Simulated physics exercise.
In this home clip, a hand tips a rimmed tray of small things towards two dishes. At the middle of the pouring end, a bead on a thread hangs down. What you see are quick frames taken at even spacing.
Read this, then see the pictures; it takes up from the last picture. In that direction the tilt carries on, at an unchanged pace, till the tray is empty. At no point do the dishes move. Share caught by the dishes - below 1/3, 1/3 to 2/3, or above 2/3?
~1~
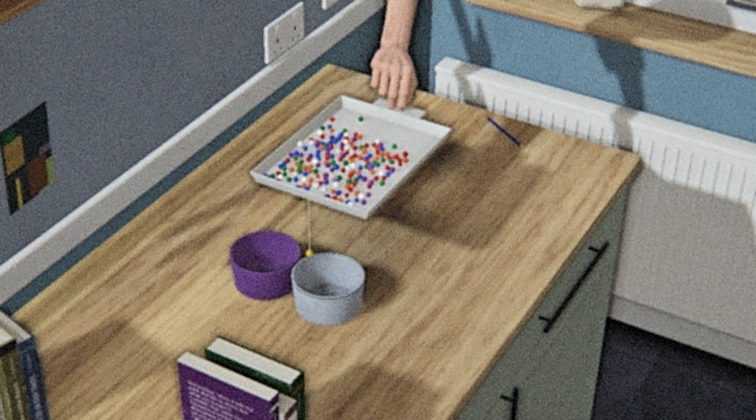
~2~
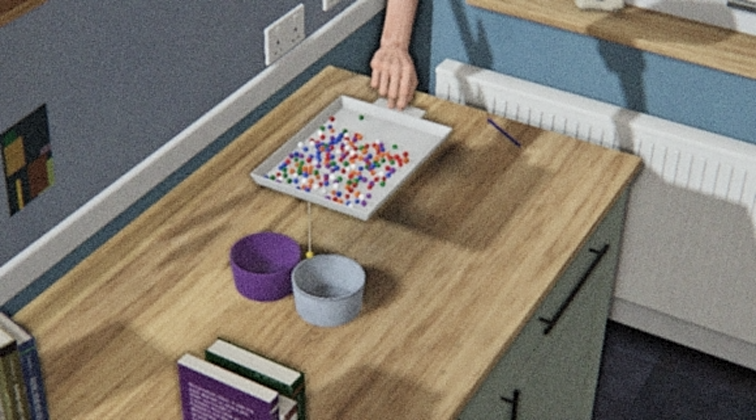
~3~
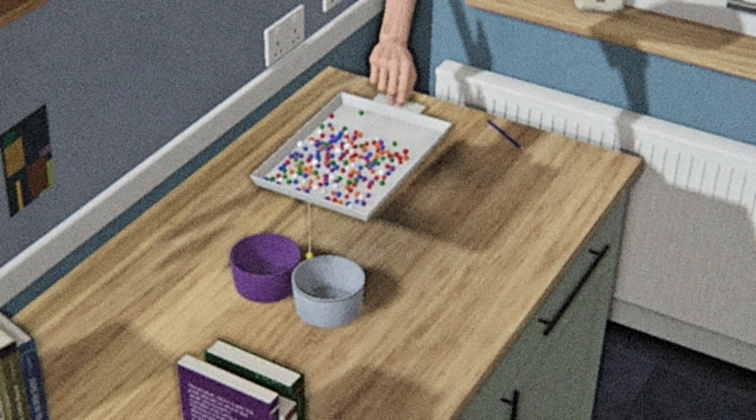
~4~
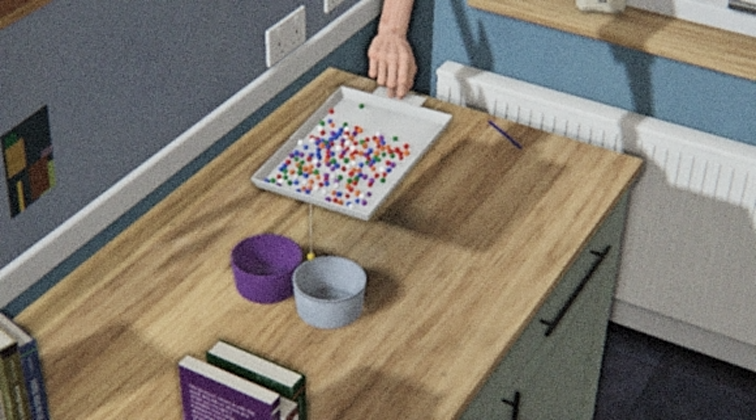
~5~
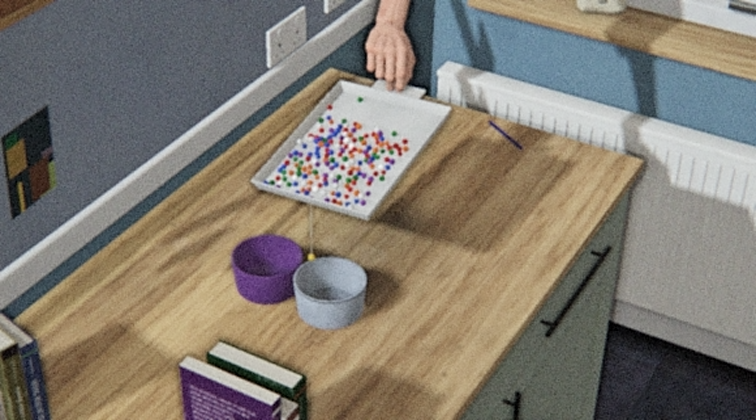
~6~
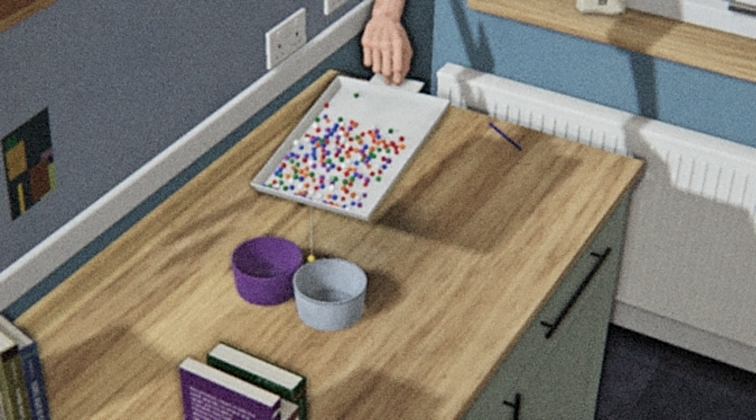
Above 2/3.
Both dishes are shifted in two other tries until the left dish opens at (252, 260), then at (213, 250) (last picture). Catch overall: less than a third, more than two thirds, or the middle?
To begin with: More than two thirds; after that: More than two thirds.
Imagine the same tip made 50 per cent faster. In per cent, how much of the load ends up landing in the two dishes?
Near 80 in a hundred.
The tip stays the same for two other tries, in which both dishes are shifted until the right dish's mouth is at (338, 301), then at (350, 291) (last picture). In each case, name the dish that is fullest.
With the first placement it's the one to the left, with the second it's the one to the left.
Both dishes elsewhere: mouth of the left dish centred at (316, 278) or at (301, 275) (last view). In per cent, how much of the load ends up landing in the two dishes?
About 10 per cent first, then about 20 per cent.
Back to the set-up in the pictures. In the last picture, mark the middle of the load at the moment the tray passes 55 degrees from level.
(284, 189).
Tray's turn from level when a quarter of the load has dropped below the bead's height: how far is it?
About 65°.
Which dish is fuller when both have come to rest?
Result: The one at left wins.
Soon after the last picture, tray tipped steeply; most on the tray; a small part in the left dish; a stray few outside both; a small part in the air.
A little later, tray tipped right over; a stray few on the tray; a stray few in the right dish; most in the left dish; a small part outside both; a small part in the air.
Later still, tray tipped past a quarter turn; a stray few in the right dish; most in the left dish; a small part outside both.
By the end, tray tipped past a quarter turn; a stray few in the right dish; most in the left dish; a small part outside both.
